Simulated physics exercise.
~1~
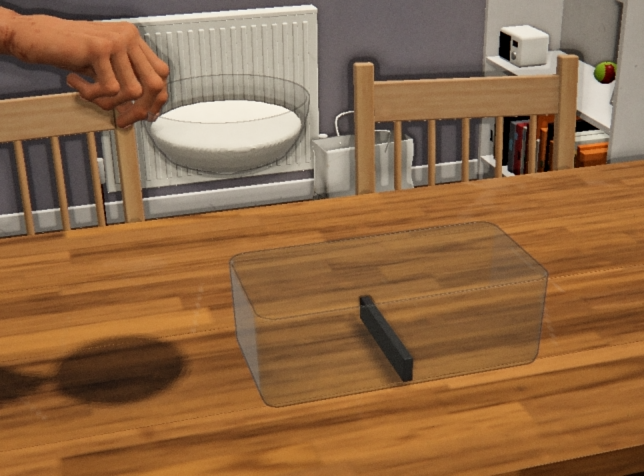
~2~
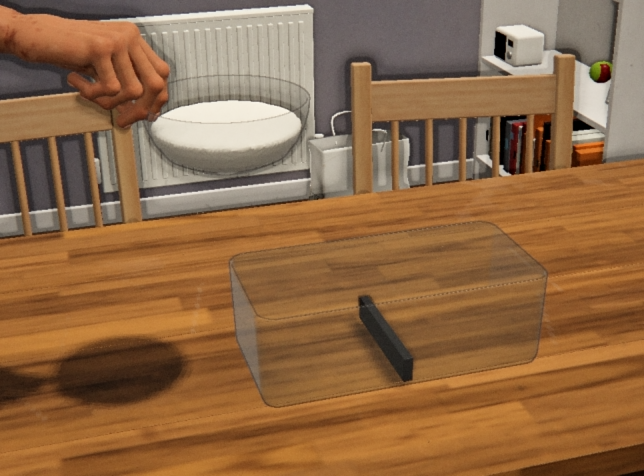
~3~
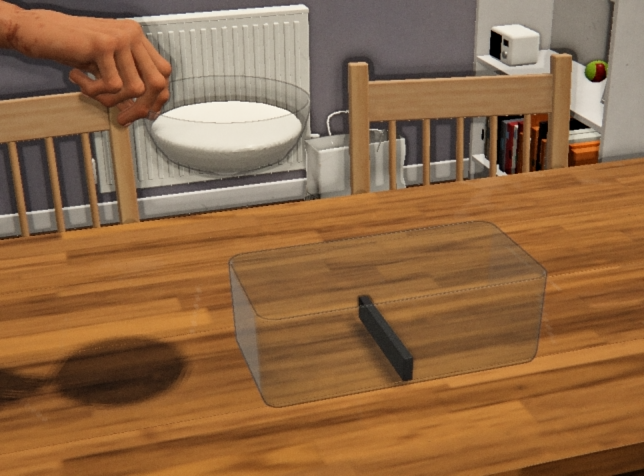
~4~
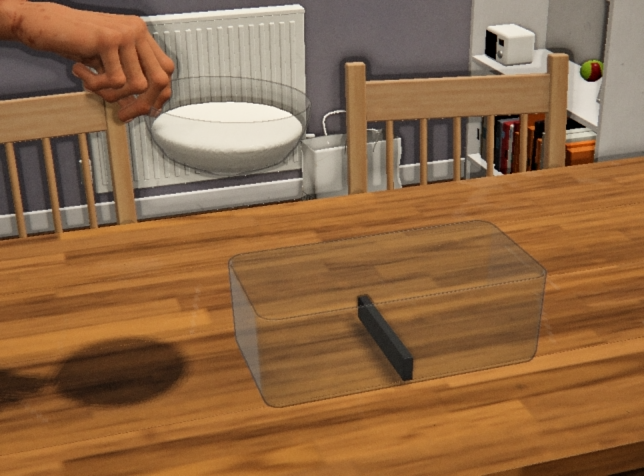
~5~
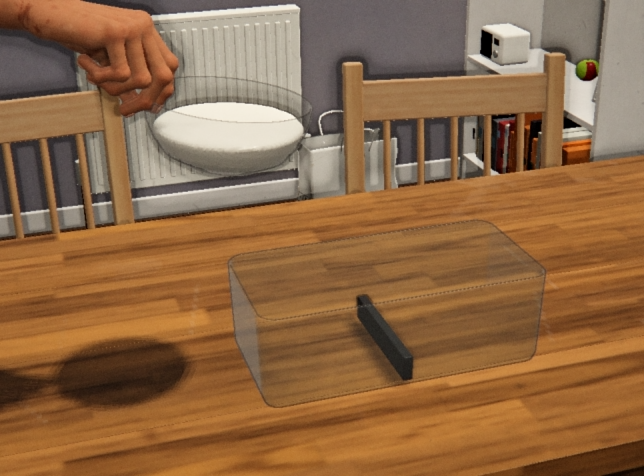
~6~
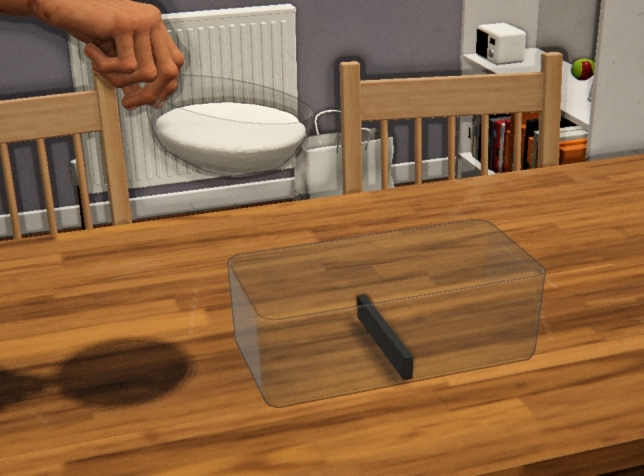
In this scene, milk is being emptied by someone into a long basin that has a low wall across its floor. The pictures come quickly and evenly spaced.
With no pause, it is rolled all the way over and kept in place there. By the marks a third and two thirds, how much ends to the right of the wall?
The share right of the wall fails to reach one third.
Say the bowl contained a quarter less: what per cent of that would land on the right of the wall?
About 10 parts in a hundred, give or take.
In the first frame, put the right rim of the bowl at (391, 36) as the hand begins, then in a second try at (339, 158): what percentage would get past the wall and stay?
Try one: 85 %; try two: 35 %.
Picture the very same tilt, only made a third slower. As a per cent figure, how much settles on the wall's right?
Around 20 per cent ends up there.
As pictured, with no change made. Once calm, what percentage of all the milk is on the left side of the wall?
I'd estimate around 85 per cent.
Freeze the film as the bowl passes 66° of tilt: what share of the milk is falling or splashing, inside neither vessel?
That comes to near 50 percent.
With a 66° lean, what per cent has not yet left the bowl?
Roughly 45 percent remains at that point.
A moment on, the bowl is tipped part way and 46 per cent is still to pour, 5 is left of the wall and 0 right of it.
Next, the bowl is tipped on its side and 5 per cent is still to pour, 71 is left of the wall and 9 right of it.
Then the bowl is tipped on its side and 0 per cent is still to pour, 85 is left of the wall and 13 right of it.
Later the bowl is tipped on its side and 0 per cent is still to pour, 83 is left of the wall and 15 right of it.
In the end 83 per cent lies left of the wall, 15 right of it and 2 outside.
